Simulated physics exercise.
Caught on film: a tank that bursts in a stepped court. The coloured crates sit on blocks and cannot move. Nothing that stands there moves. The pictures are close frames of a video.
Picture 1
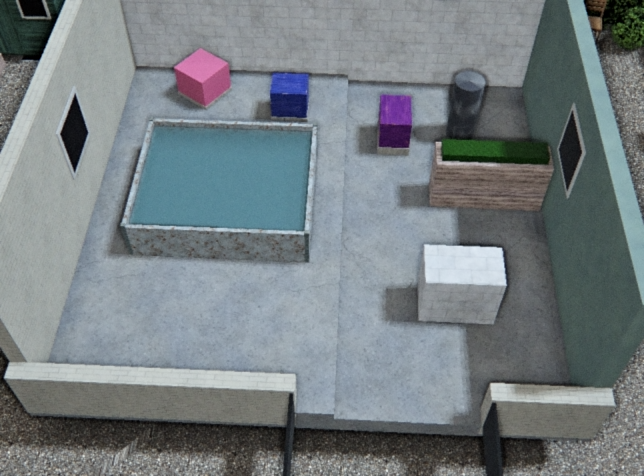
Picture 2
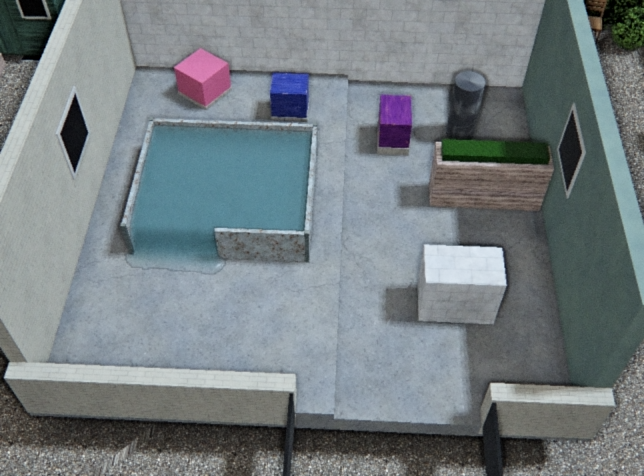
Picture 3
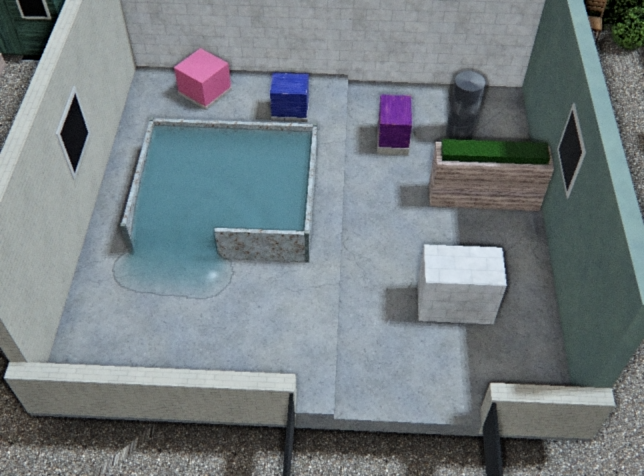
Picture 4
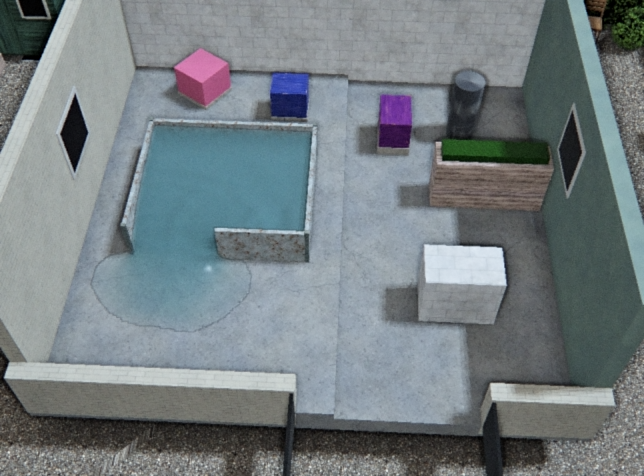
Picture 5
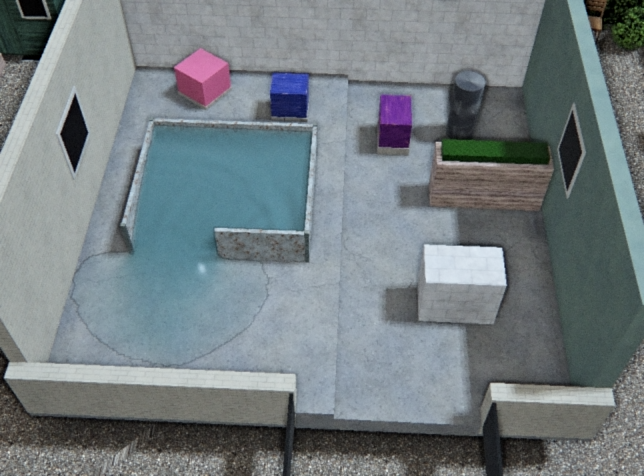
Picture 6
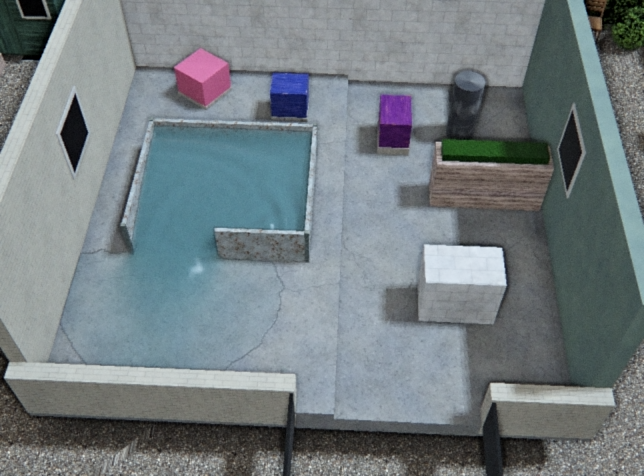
A stone-walled tank of blue-green water sat still in a walled court, then its front wall opened at the left and water poured out, spreading in a widening pool across the grey floor.
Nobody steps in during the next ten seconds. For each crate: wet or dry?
The blue crate stays dry; the pink crate gets wet; the purple crate stays dry.
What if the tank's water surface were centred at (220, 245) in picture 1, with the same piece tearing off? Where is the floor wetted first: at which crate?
First comes the pink one.
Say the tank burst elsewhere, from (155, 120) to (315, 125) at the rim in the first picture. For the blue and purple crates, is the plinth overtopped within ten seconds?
In short: Blue takes water, purple ends up wet.
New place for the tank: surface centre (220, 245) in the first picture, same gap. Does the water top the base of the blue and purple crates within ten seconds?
Then: Blue takes water; purple keeps dry.
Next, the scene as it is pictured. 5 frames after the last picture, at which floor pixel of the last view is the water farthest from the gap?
I would point to (305, 396).
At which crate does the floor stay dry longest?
The one in blue.
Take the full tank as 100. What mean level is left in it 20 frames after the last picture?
About 46 per cent.
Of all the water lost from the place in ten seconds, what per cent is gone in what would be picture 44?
Close to 45 %.
A moment on, water covers 15 % of the floor; the blue crate not reached, the pink crate not reached, the purple crate not reached.
Next, water covers 20 % of the floor; the blue crate not reached, the pink crate not reached, the purple crate not reached.
Then, water covers 40 % of the floor; the blue crate not reached, the pink crate not reached, the purple crate not reached.
Later, water covers 65 % of the floor; the blue crate not reached, the pink crate water round its plinth, the purple crate water round its plinth.
In the end, water covers 90 % of the floor; the blue crate stayed above the water, the pink crate was topped, the purple crate stayed above the water.
